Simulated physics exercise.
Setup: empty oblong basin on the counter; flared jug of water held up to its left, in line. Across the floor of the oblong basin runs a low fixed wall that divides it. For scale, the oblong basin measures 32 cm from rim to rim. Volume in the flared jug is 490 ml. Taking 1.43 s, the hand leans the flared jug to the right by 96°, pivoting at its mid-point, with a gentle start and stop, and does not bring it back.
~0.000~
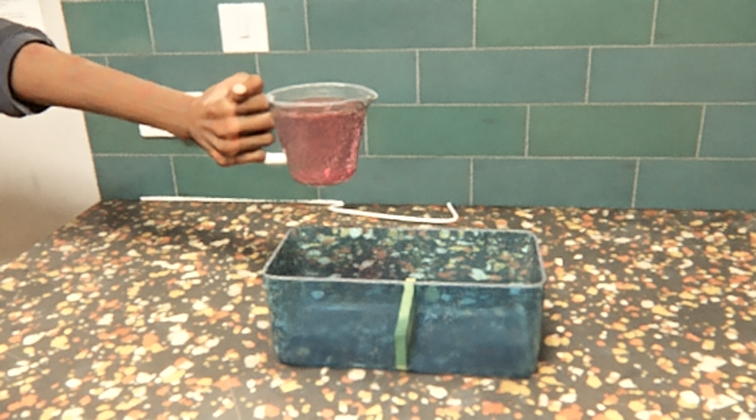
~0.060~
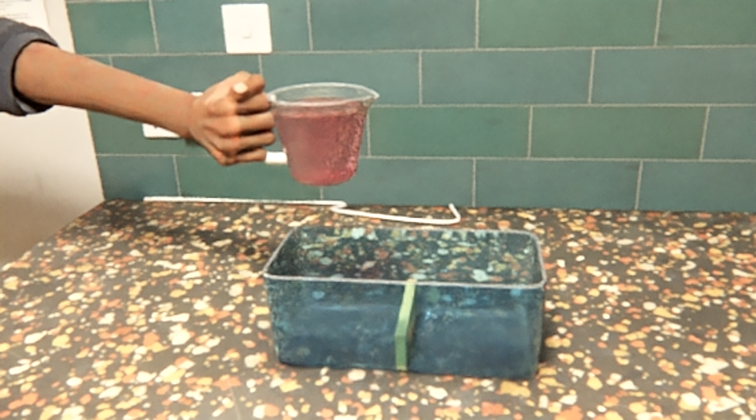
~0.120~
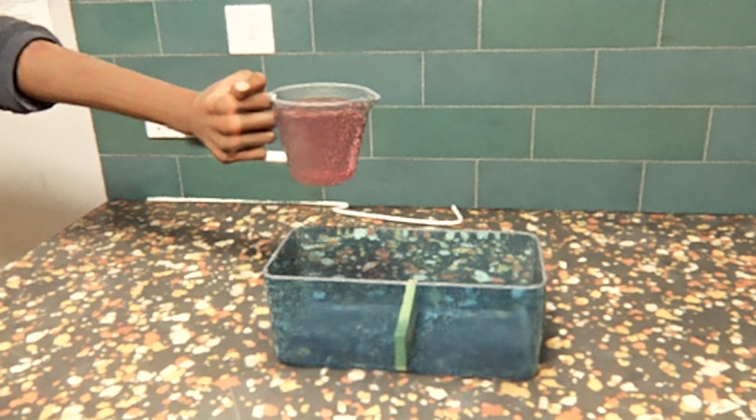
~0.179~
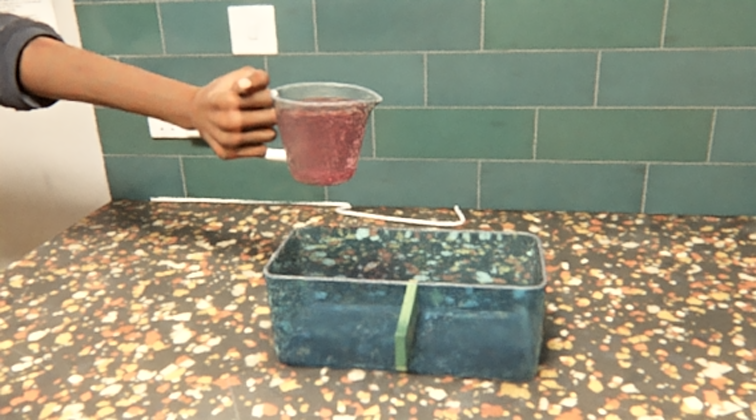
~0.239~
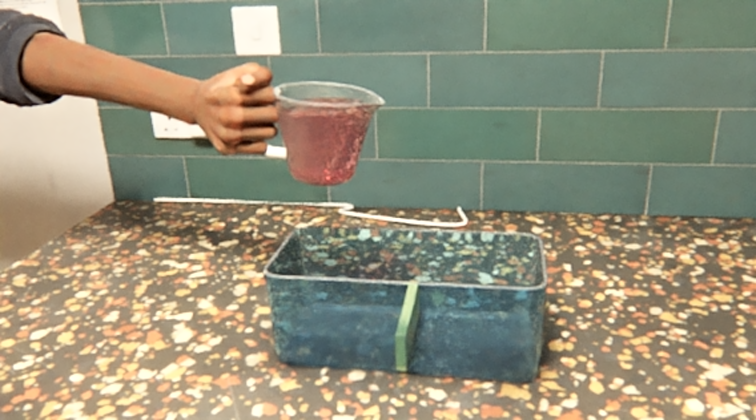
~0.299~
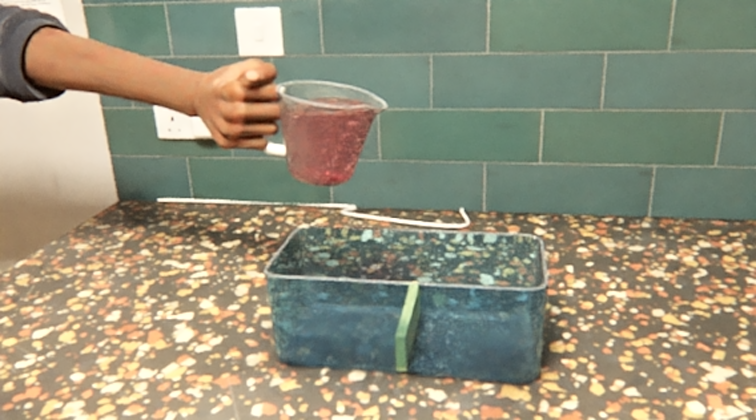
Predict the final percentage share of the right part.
Right part: About 95 %.
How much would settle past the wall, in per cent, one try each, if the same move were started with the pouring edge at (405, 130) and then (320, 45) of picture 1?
100 and 40 %.
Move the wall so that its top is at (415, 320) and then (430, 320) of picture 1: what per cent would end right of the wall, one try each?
Try 1: 90 %; try 2: 75 %.
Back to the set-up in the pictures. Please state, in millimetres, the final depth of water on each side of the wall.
The left ends up at roughly 0 mm, with the right at roughly 22 mm.
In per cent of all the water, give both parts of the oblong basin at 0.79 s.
About 0 left, 8 right.
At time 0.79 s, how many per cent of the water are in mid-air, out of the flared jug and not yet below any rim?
I'd put it at about 20 percent.
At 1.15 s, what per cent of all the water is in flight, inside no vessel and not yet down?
Airborne fraction: Approx. 16 %.
By 0.79 s the tilt is 56° and 73 per cent is still to pour, 0 is left of the wall and 8 right of it.
By 1.15 s the tilt is 87° and 19 per cent is still to pour, 1 is left of the wall and 63 right of it.
By 1.52 s the tilt is 96° and 1 per cent is still to pour, 3 is left of the wall and 95 right of it.
By 1.93 s the tilt is 96° and 0 per cent is still to pour, 4 is left of the wall and 95 right of it.
At rest 4 per cent lies left of the wall, 95 right of it and 1 outside.
